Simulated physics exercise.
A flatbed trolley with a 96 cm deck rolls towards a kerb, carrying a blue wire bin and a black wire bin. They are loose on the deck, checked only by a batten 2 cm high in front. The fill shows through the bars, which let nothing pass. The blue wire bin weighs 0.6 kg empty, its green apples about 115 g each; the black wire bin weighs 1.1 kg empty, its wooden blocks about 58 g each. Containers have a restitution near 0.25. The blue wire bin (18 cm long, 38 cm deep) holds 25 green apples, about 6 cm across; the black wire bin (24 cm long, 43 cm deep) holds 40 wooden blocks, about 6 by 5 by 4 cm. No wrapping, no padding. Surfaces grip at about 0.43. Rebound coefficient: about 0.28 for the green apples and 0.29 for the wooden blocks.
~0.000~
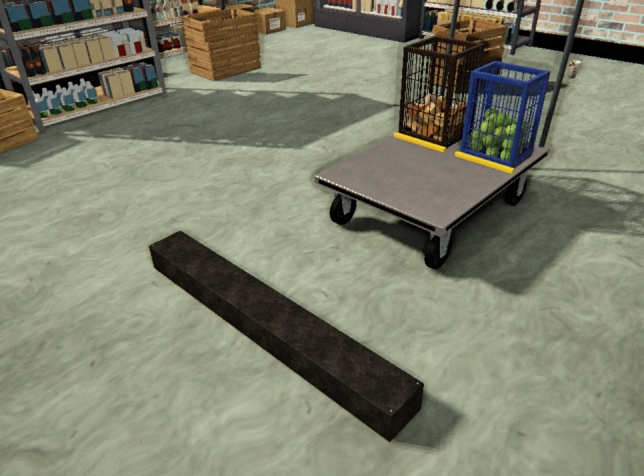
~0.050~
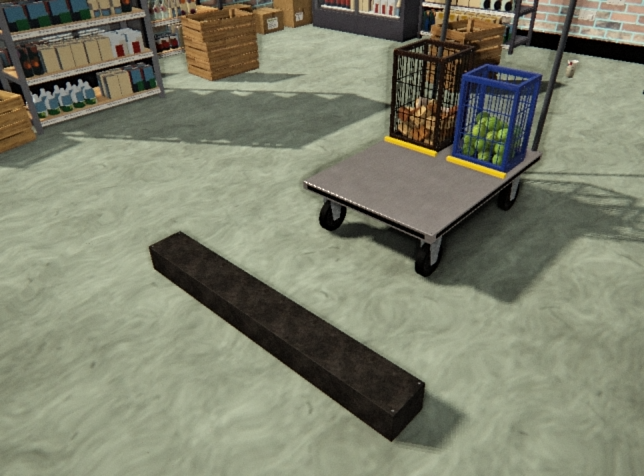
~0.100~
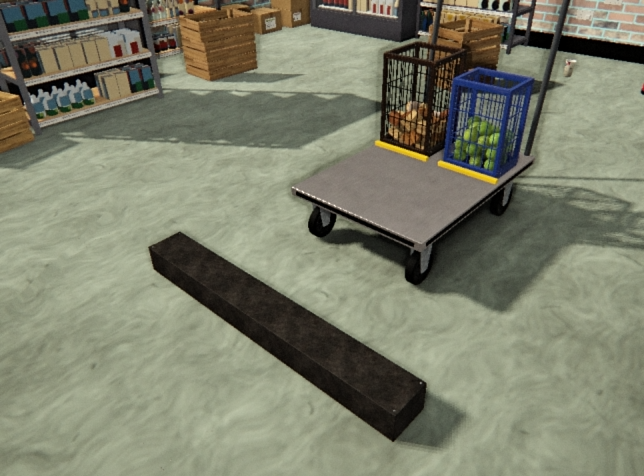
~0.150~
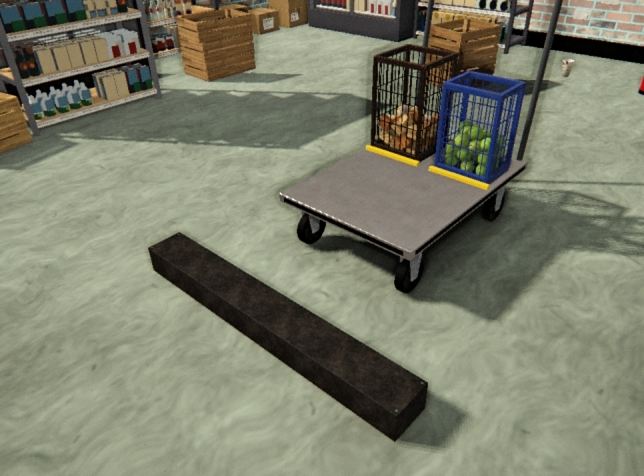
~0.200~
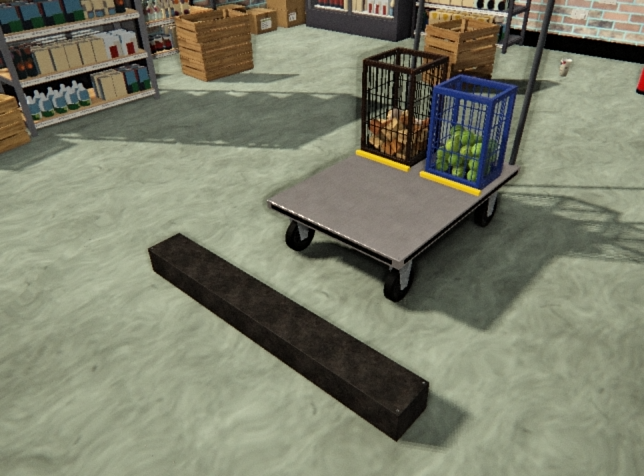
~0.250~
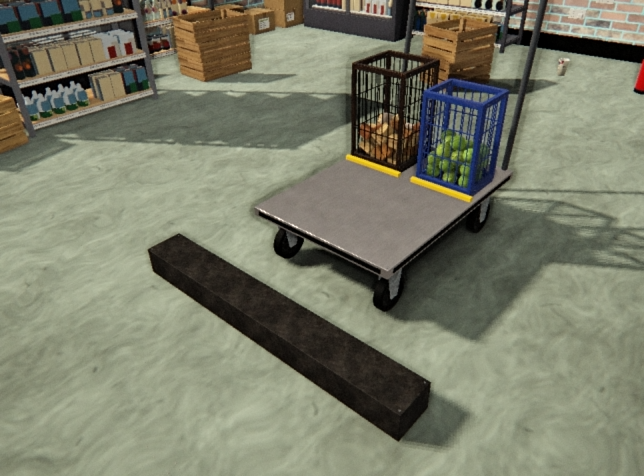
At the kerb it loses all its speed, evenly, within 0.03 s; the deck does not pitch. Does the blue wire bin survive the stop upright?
It stays upright.
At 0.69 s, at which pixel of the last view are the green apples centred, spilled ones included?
Near (427, 178).
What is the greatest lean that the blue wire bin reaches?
About 20°.
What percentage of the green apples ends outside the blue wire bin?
Some 0 per cent of them.
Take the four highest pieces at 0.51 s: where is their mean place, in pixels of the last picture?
At about (405, 153).
After 0.39 s, the stop begins.
After 0.51 s, the blue wire bin leans 17° with 0 of 25 out and the black wire bin leans 9° with 0 of 40 out.
After 0.69 s, the blue wire bin leans 16° with 0 of 25 out and the black wire bin is upright with 0 of 40 out.
Outcome (at 0.93 s), the blue wire bin is upright with 0 of 25 out and the black wire bin is upright with 0 of 40 out. Greatest lean of the blue wire bin, 21°.
